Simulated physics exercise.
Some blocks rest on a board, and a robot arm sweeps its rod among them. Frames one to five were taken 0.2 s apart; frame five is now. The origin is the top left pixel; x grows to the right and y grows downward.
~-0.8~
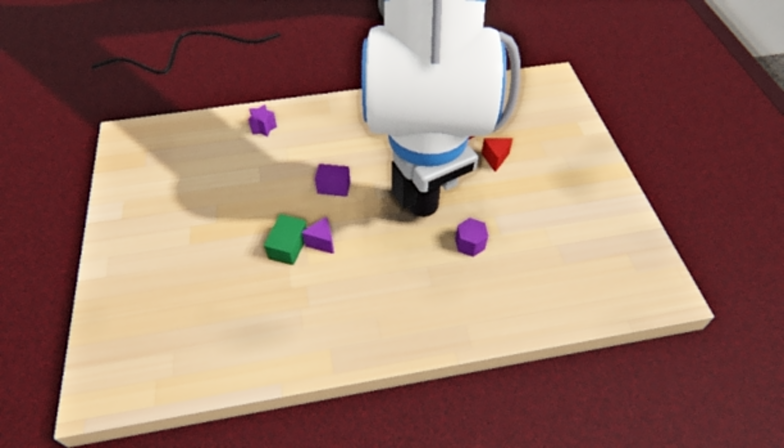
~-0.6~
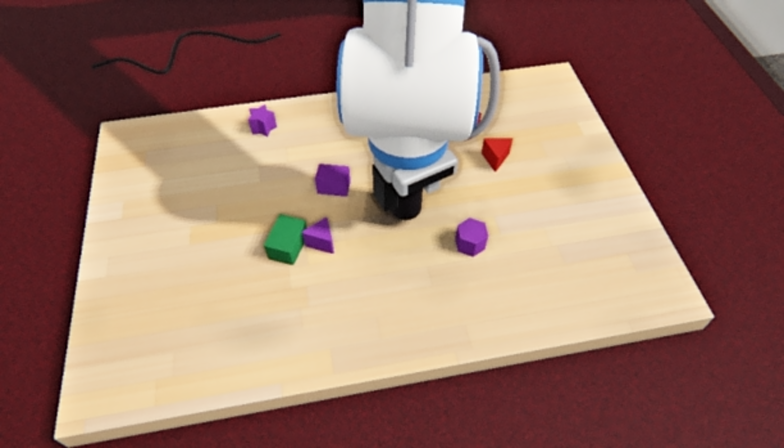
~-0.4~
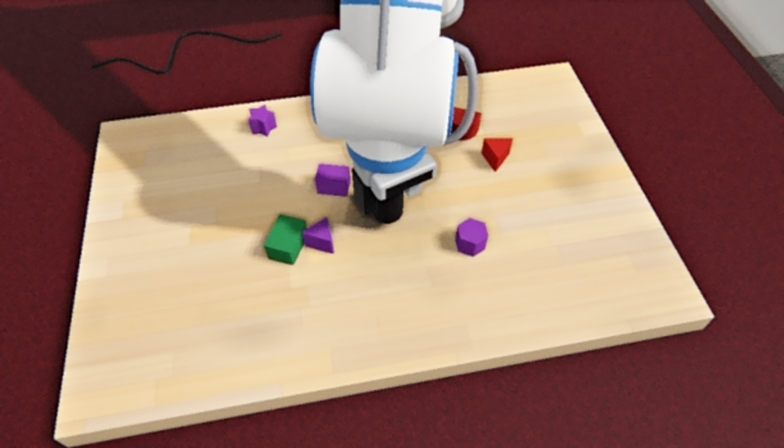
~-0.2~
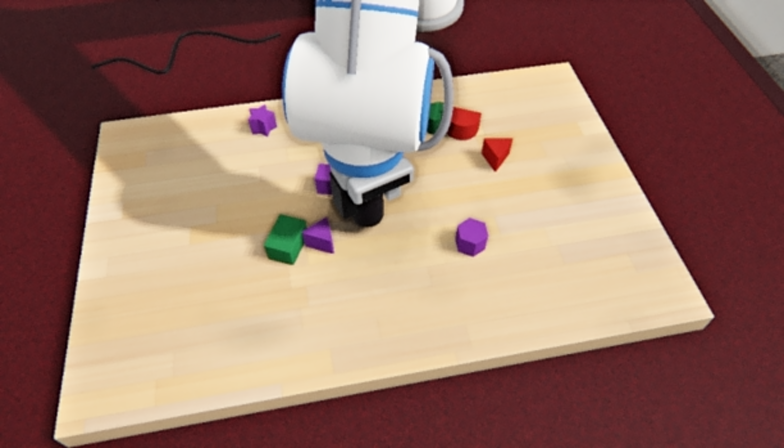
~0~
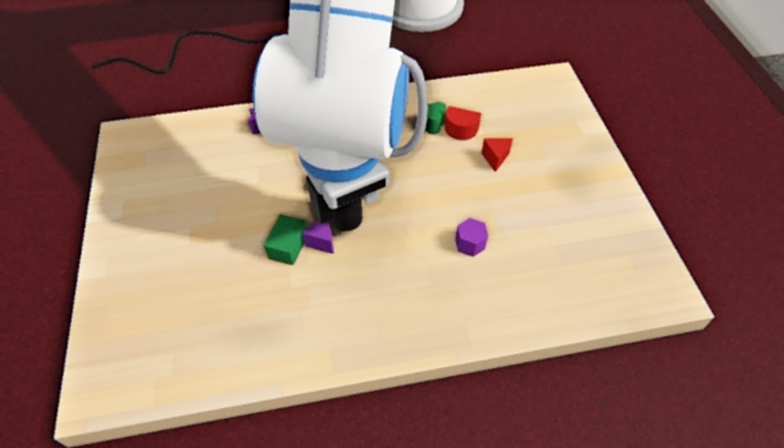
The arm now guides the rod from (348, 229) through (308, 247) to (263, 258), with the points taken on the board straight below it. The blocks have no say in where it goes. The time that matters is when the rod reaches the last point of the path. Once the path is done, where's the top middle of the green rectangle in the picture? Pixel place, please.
Its top centre is at about (228, 239).
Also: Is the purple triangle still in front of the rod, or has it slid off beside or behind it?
Expect to find it next to or behind the rod.
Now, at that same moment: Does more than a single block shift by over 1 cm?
In short: Yes.
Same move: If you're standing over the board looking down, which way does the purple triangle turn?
Anticlockwise, looking down.
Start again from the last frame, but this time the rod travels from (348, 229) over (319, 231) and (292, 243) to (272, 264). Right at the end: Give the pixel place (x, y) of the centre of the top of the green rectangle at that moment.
If I read the scene right, the answer is (235, 256).
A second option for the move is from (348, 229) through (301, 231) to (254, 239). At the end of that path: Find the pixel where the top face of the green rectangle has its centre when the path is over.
I'd place it at (243, 251), taking the centre of its top.
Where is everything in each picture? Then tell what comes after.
In the first frame, tip of the rod (423, 206), middles of tops, green rectangle (285, 233), purple triangle (320, 230), purple rectangle (332, 172).
In the second frame, rod (406, 209), nothing pushed.
In the third frame, rod (388, 212), nothing pushed.
In the fourth frame, rod (368, 216), nothing pushed.
In the fifth frame, rod (347, 220), green rectangle (285, 233), purple triangle (320, 230), purple rectangle hidden.
What follows on the original path. One third of the way, rod (320, 233); purple triangle (302, 247), turned 30° anticlockwise.
Two thirds of the way, rod (290, 243); green rectangle (257, 236); purple triangle (281, 261), turned 75° anticlockwise.
At the end, rod (260, 250); green rectangle (228, 239); purple triangle (277, 264), turned 90° anticlockwise; purple rectangle unmoved.
